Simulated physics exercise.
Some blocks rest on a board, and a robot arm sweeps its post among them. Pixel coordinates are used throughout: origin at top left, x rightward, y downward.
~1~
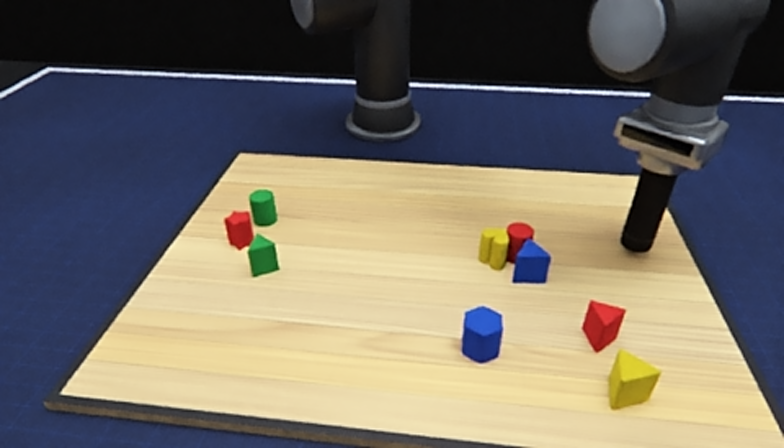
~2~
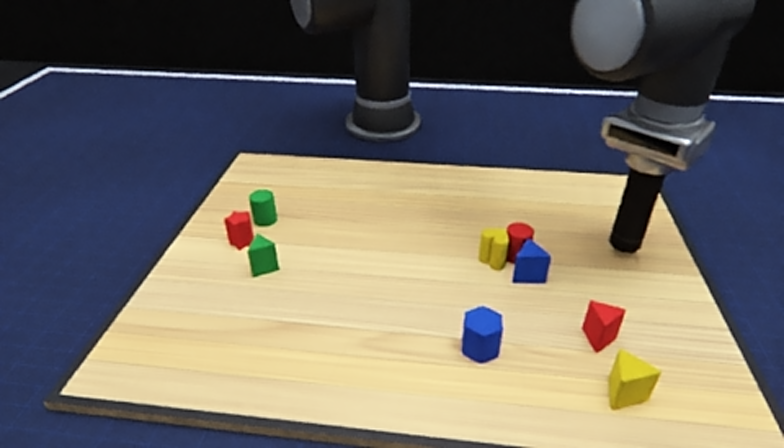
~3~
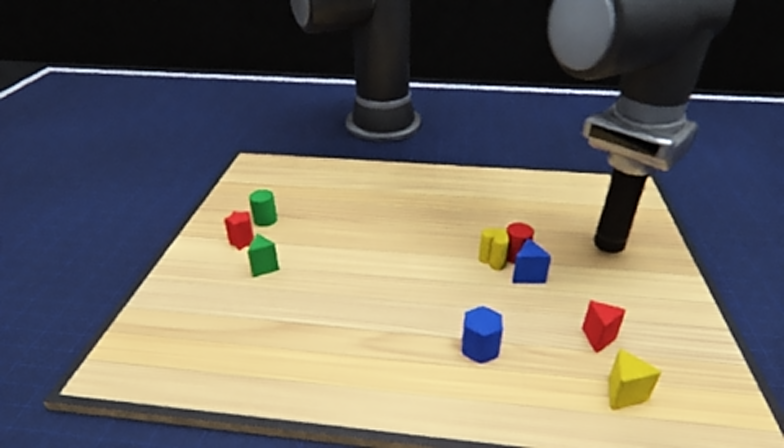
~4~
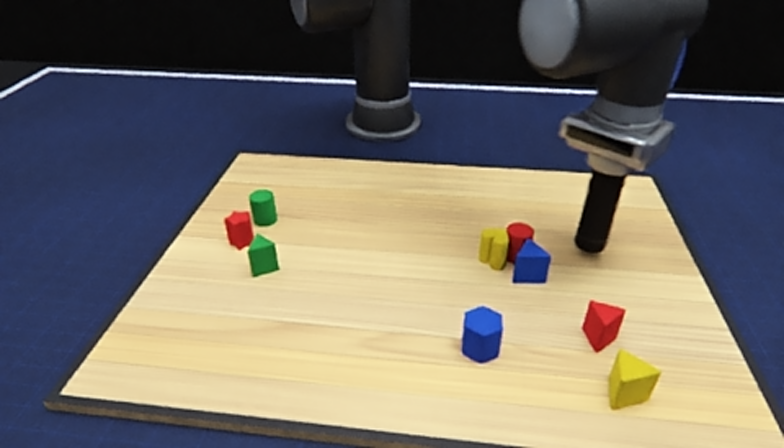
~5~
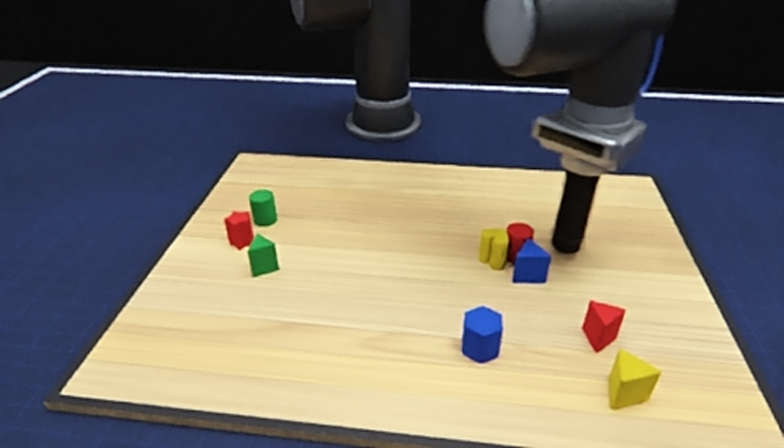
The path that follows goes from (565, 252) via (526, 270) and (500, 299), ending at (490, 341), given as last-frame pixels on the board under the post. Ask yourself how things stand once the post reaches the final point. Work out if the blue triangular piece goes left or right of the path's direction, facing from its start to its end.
It's going to go left.
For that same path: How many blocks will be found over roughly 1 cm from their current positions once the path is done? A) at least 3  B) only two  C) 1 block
It's A.
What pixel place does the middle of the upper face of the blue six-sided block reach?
I predict (466, 343).
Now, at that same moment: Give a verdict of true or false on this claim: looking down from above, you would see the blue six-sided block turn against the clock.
This is false.
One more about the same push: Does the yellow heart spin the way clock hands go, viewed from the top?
Short answer: No.
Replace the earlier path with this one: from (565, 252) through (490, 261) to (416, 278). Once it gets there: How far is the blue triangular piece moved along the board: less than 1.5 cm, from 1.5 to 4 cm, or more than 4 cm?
The answer here is less than 1.5 cm.
The first path, step by step. One third of the way, post (527, 262); yellow heart (483, 234), turned 30° anticlockwise; red disc (506, 230); blue triangular piece (525, 259), turned 40° anticlockwise.
Two thirds of the way, post (501, 292); yellow heart (483, 234), turned 30° anticlockwise; red disc (506, 230); blue triangular piece (503, 292), turned 65° anticlockwise.
At the end, post (492, 333); blue six-sided block (466, 343), turned 35° clockwise; yellow heart (483, 234), turned 30° anticlockwise; red disc (506, 230); blue triangular piece (496, 336), turned 50° anticlockwise.
